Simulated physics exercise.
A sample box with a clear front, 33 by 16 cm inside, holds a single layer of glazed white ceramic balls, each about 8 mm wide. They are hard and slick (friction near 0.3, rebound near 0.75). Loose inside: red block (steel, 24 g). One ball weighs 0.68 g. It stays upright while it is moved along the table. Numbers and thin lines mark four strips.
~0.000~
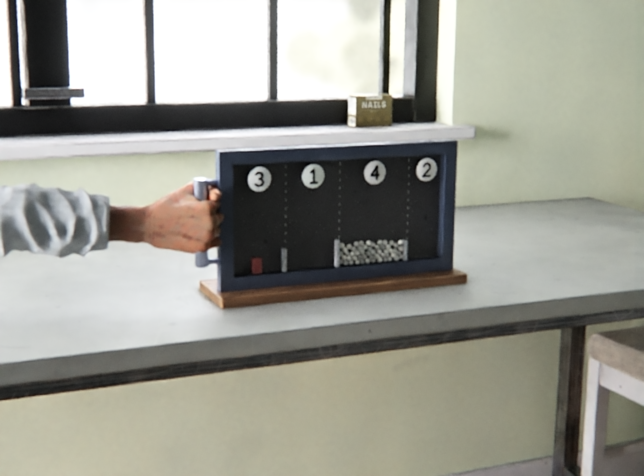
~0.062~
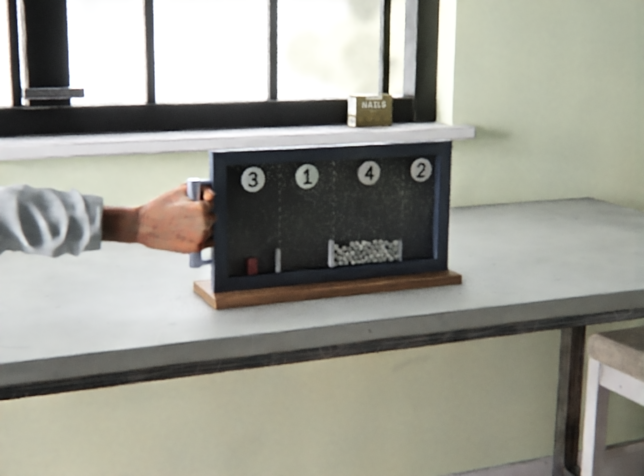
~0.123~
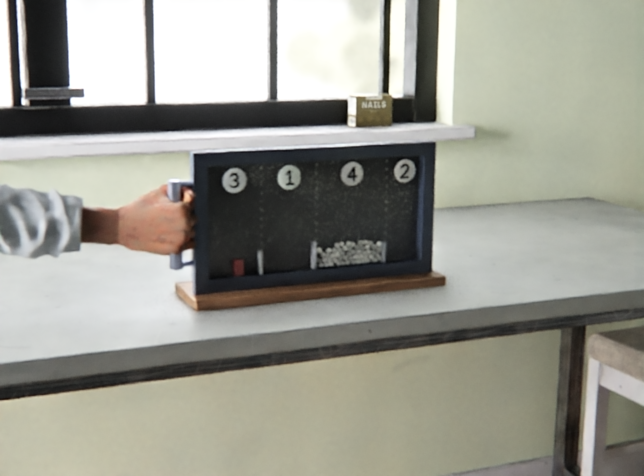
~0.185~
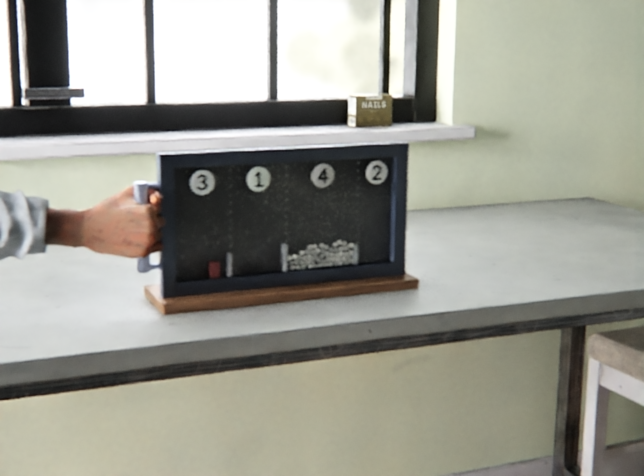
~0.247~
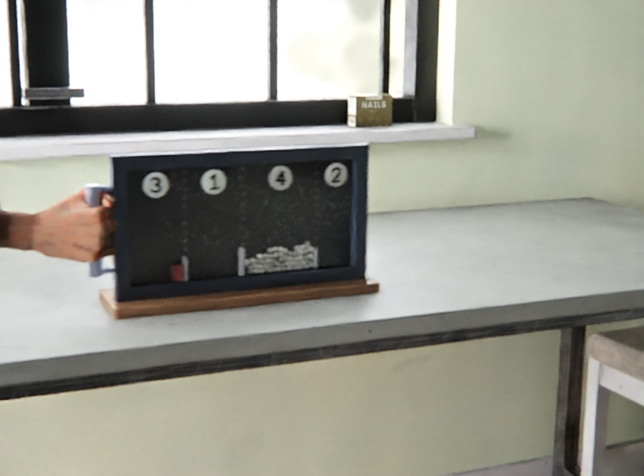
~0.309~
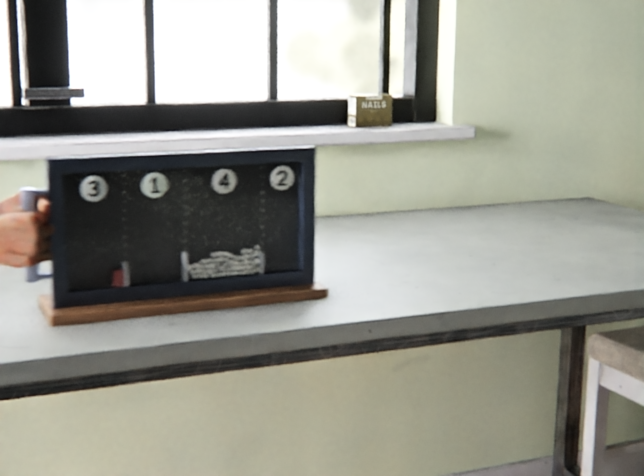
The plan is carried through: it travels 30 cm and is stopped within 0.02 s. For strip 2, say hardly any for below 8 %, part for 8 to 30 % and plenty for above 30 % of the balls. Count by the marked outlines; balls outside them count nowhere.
Strip 2: Hardly any.
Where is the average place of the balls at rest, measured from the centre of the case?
About 2 cm right and 7 cm below.
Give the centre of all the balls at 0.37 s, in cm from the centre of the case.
About 4 cm right and 6 cm below.
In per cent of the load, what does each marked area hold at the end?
Strip 1: 15; strip 2: 0; strip 3: 5; strip 4: 80.
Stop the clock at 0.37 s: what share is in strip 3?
About 0 per cent.
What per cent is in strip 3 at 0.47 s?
Some 0 per cent.
By 0.37 s, it is 30 cm to the left; the balls' middle is 4 cm right of and 6 cm below the centre; no. 4, 100 %.
By 0.47 s, it is 30 cm to the left; the balls' middle is 3 cm right of and 5 cm below the centre; no. 1, 5 %, no. 4, 95 %.
By 0.62 s, it is 30 cm to the left; the balls' middle is 2 cm right of and 6 cm below the centre; no. 1, 15 %, no. 3, 5 %, no. 4, 85 %.
At rest by 1.8 s, it is 30 cm to the left; no. 1, 15 %, no. 2, 0 %, no. 3, 5 %, no. 4, 80 %.
